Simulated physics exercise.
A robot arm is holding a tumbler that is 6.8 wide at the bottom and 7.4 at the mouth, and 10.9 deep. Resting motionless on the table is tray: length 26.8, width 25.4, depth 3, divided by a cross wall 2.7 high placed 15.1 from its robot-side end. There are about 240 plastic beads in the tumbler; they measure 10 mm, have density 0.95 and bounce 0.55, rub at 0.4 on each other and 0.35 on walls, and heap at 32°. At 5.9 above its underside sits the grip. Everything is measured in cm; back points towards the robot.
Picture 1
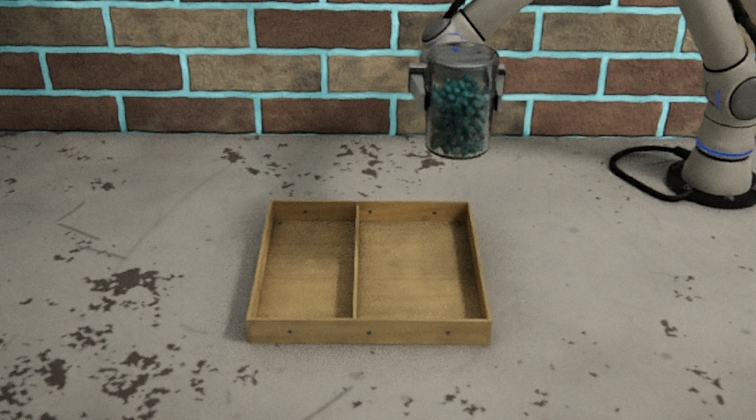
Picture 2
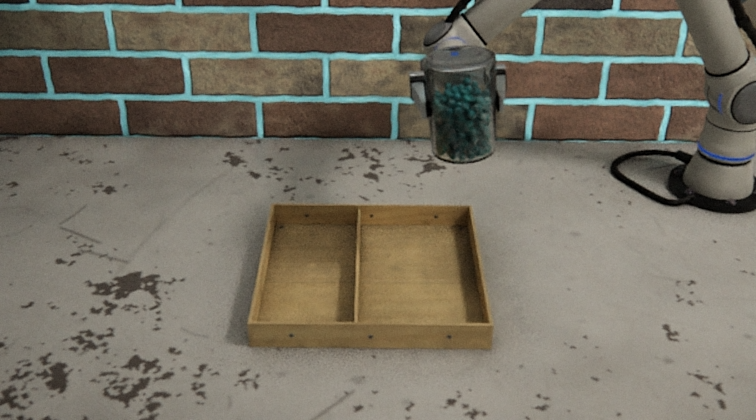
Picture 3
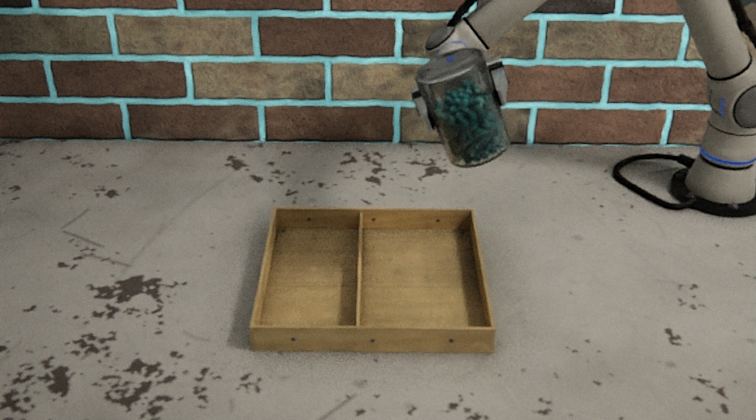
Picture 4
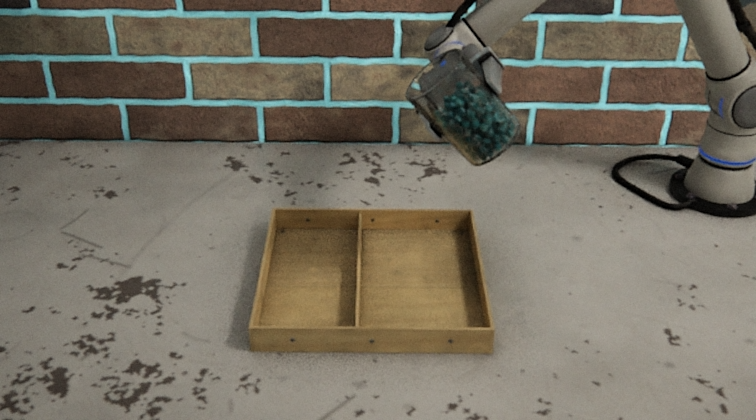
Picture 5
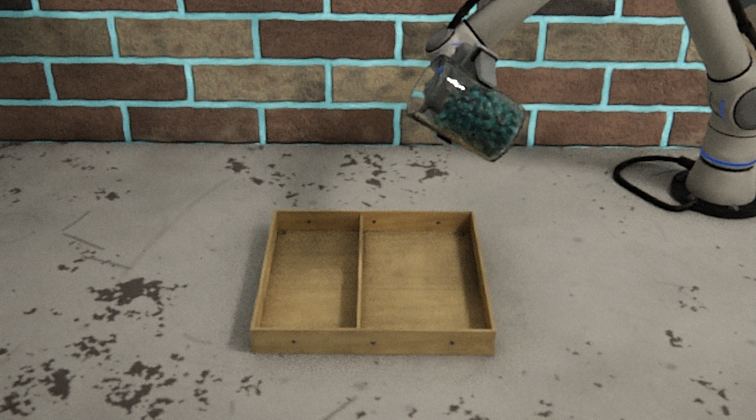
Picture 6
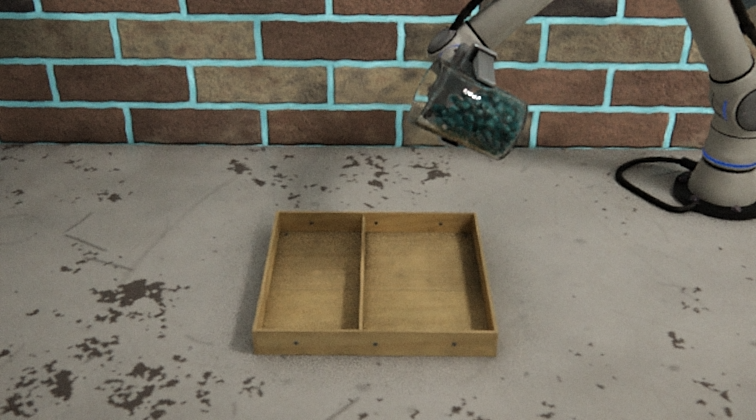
On a scuffed grey surface by a brick wall, a robot arm steadily tilting a clear tumbler of teal beads above a divided wooden tray.
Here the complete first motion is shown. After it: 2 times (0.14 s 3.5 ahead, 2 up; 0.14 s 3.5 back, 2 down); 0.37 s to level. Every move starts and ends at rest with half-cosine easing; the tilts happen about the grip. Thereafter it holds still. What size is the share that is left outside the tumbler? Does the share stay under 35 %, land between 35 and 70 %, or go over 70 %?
It stays under 35 %.
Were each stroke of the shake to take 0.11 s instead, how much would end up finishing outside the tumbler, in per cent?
It would be some 30 %.
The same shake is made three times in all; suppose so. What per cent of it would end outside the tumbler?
Then roughly 20 percent.
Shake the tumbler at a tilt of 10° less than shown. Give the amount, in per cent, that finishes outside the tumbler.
Close to 0 in a hundred, I'd say.
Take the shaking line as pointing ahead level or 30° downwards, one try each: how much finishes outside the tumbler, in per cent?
First try about 5 %, second try about 0 %.
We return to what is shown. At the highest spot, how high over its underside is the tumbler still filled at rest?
About 7.5 cm.
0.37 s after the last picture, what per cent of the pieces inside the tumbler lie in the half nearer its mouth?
Some 35 per cent.
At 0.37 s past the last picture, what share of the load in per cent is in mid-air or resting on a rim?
My guess is some 4 in a hundred.
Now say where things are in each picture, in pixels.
In the first picture, tumbler middle at (460, 102), level; upper third of the load around (461, 101), from x 430 to 490, top at y 85; 245 in the tumbler.
In the second picture, tumbler middle at (462, 107), tilted 6° forward; upper third of the load around (464, 105), from x 435 to 490, top at y 85.
In the third picture, tumbler middle at (465, 110), tilted 22° forward; upper third of the load around (470, 109), from x 435 to 500, top at y 90.
In the fourth picture, tumbler middle at (465, 110), tilted 42° forward; upper third of the load around (474, 106), from x 440 to 510, top at y 85.
In the fifth picture, tumbler middle at (467, 111), tilted 58° forward; upper third of the load around (481, 105), from x 440 to 515, top at y 90.
In the sixth picture, tumbler middle at (470, 112), tilted 64° forward; upper third of the load around (484, 107), from x 440 to 520, top at y 95; 245 in the tumbler.
Then, 0.37 s after the last picture, tilted 64° forward, highest piece 27 above the table; 235 in the tumbler, 1 in the robot-side part, 9 in flight or on a rim.
Then, 0.74 s after the last picture, tilted 32° forward, highest piece 27 above the table; 214 in the tumbler, 20 in the robot-side part, 6 in the far-side part, 1 on the table or floor, 4 in flight or on a rim.
Then, 1.13 s after the last picture, level, highest piece 26 above the table; 214 in the tumbler, 19 in the robot-side part, 11 in the far-side part, 1 on the table or floor.
Then, 2.18 s after the last picture, level, highest piece 26 above the table; 214 in the tumbler, 19 in the robot-side part, 11 in the far-side part, 1 on the table or floor.
Final count, 214 in the tumbler, 19 in the robot-side part, 11 in the far-side part, 1 on the table or floor. That is 13 % outside the tumbler.
